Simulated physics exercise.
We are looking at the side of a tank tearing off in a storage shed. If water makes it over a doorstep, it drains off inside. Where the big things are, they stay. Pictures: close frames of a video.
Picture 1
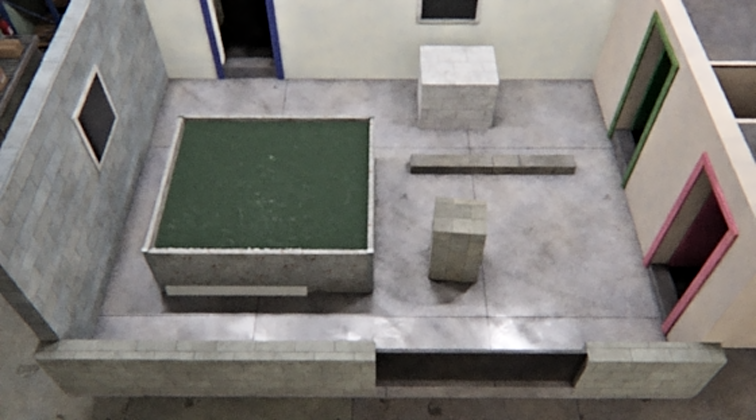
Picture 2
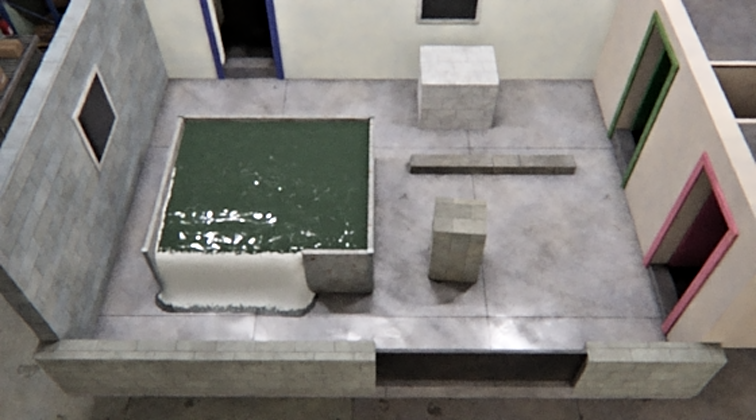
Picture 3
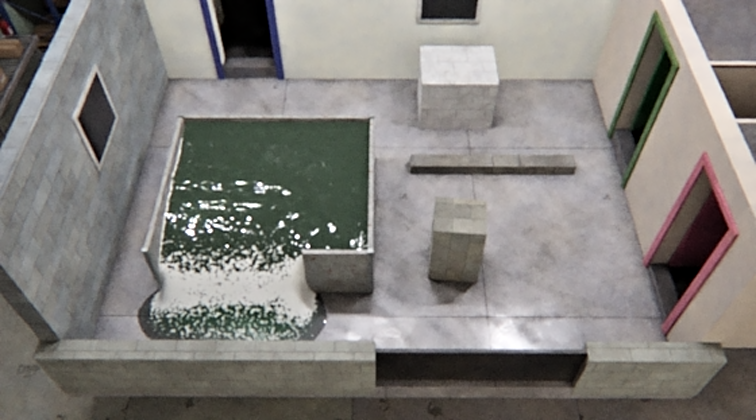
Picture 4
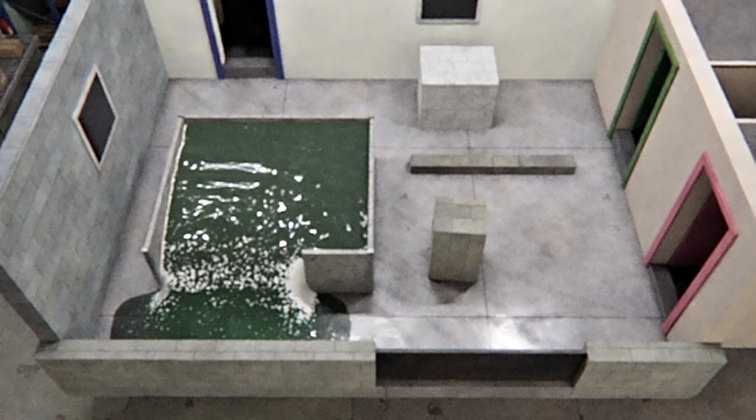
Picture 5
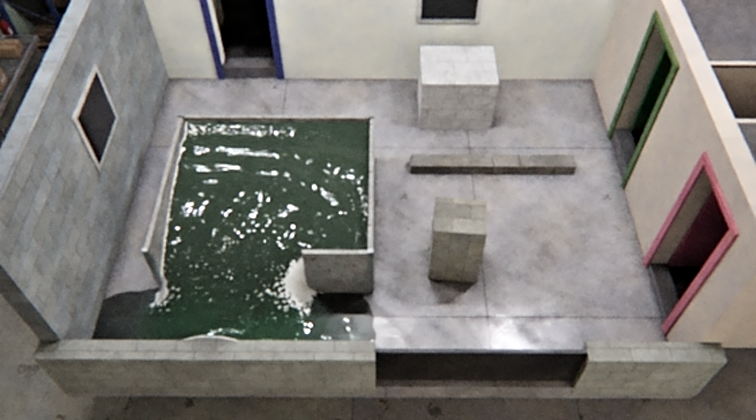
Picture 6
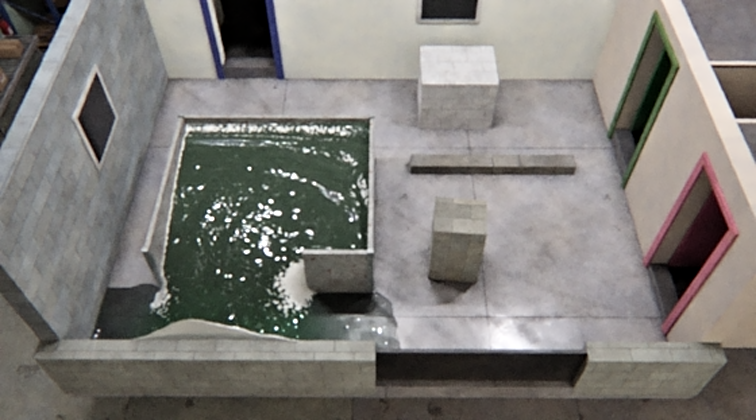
Green water burst through the front of an open tank as most of that side gave way, pouring onto the grey floor, reaching the low front wall and spreading sideways along it.
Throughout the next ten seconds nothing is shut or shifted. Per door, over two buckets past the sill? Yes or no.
Blue door no, pink door yes, green door no.
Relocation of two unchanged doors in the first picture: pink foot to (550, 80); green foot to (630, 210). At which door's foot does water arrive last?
The pink-painted one.
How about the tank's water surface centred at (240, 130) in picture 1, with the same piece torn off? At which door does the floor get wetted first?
My pick is the pink one.
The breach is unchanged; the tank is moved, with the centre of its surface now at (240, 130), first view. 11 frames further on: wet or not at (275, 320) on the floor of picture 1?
Outcome at that point: Waterlogged.
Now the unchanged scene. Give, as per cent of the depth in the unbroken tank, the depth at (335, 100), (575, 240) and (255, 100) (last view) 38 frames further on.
The three come to some 6, 12 and 14 per cent respectively.
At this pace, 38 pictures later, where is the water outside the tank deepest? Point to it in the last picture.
Somewhere around pixel (598, 113).
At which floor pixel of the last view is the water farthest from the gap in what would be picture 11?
By then the tip should be at about (567, 369).
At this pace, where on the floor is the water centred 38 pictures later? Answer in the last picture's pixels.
I'd say near (343, 216).
A moment on, water covers 25 % of the floor; the blue door not reached, the pink door not reached, the green door not reached.
Next, water covers 45 % of the floor; the blue door not reached, the pink door wet at the sill, nothing in, the green door not reached.
Then, water covers 65 % of the floor; the blue door wet at the sill, nothing in, the pink door far over two buckets in, the green door wet at the sill, nothing in.
Later, water covers 95 % of the floor; the blue door wet at the sill, nothing in, the pink door far over two buckets in, the green door wet at the sill, nothing in.
In the end, water covers 100 % of the floor; the blue door under two buckets in, the pink door far over two buckets in, the green door under two buckets in.
